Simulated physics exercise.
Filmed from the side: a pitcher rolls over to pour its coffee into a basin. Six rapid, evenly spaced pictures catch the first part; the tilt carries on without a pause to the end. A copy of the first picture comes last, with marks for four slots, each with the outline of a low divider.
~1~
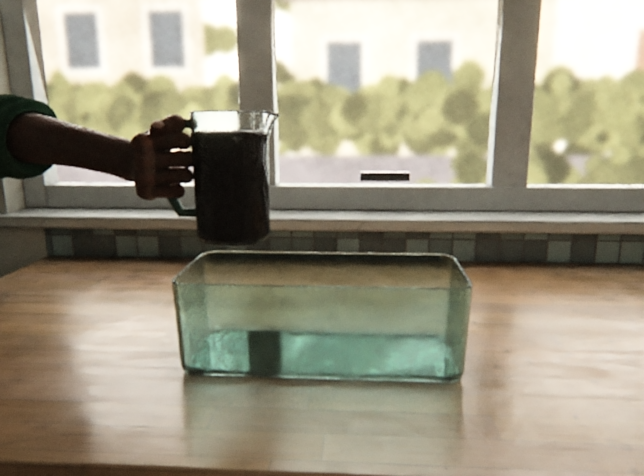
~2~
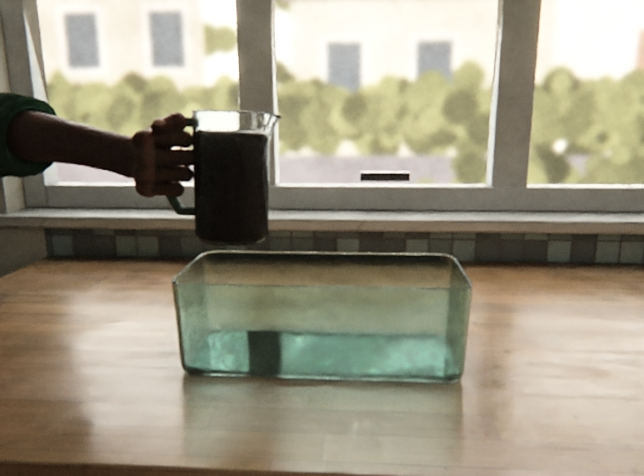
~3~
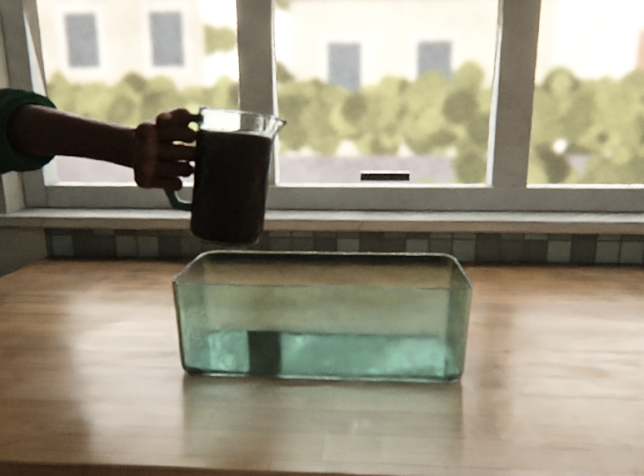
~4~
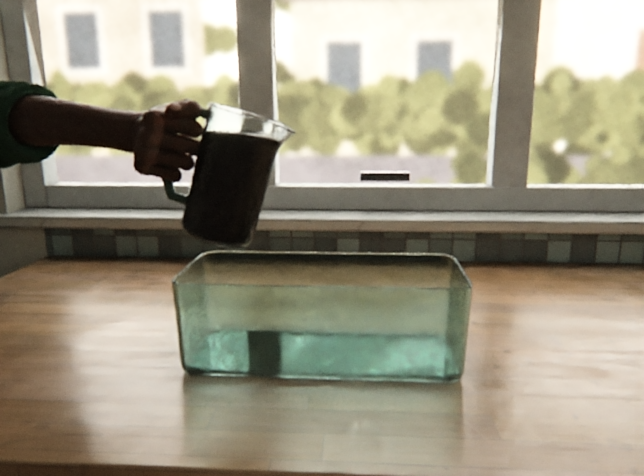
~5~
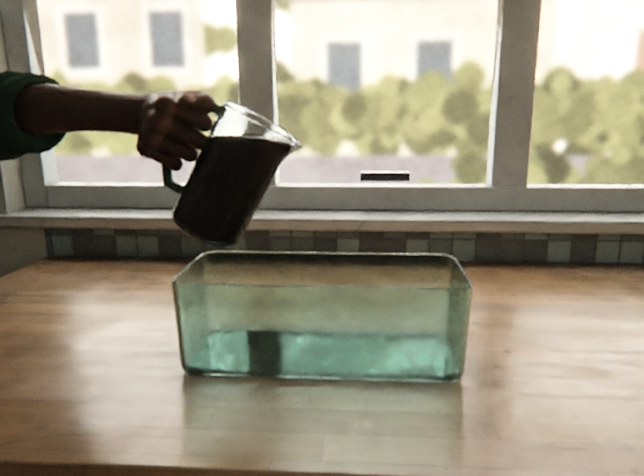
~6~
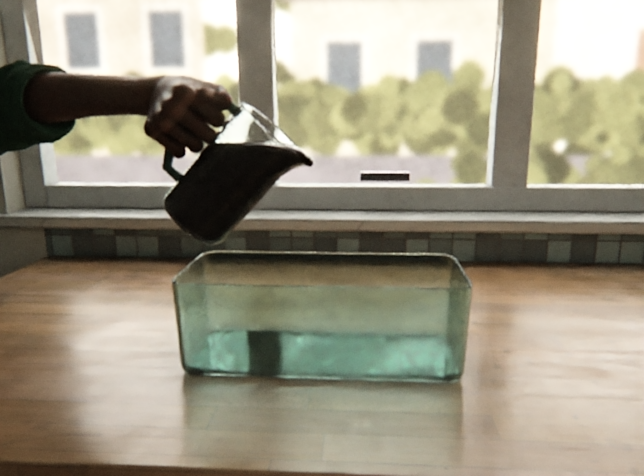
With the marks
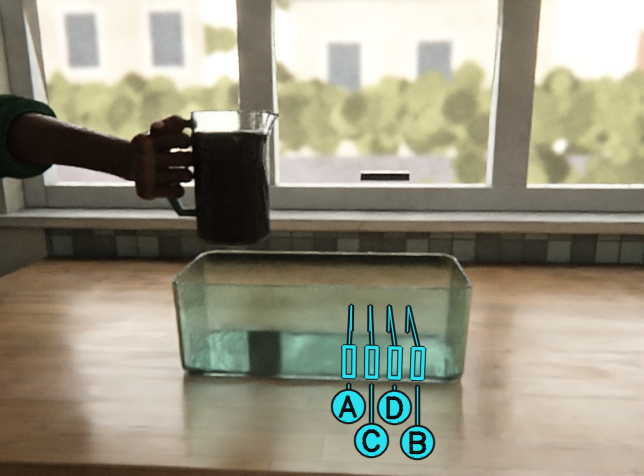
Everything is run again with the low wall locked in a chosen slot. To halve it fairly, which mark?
Choose A.
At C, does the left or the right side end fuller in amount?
More ends on the left.
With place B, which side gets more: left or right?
The left side.
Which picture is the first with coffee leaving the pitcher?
In picture 6.
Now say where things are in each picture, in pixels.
Upright, lip at (278, 114); basin from (182, 370) to (463, 378); nothing has left yet, in the first picture.
Upright, lip at (280, 116); nothing has left yet, in the second picture.
Tipped about 8°, lip at (286, 121); nothing has left yet, in the third picture.
Tipped about 17°, lip at (294, 131); nothing has left yet, in the fourth picture.
Tipped about 29°, lip at (301, 145); nothing has left yet, in the fifth picture.
Tipped about 42°, lip at (307, 163); coffee is over the lip, down to (307, 163), in the sixth picture.
On the marked copy, A at (348, 384); B at (417, 386); C at (371, 384); D at (394, 385).
Choosing A, about 51 % ends left of the wall and 48 % right of it.
Choosing B, about 88 % ends left of the wall and 10 % right of it.
Choosing C, about 89 % ends left of the wall and 7 % right of it; 4 % is lost outside.
Choosing D, about 89 % ends left of the wall and 8 % right of it; 3 % is lost outside.
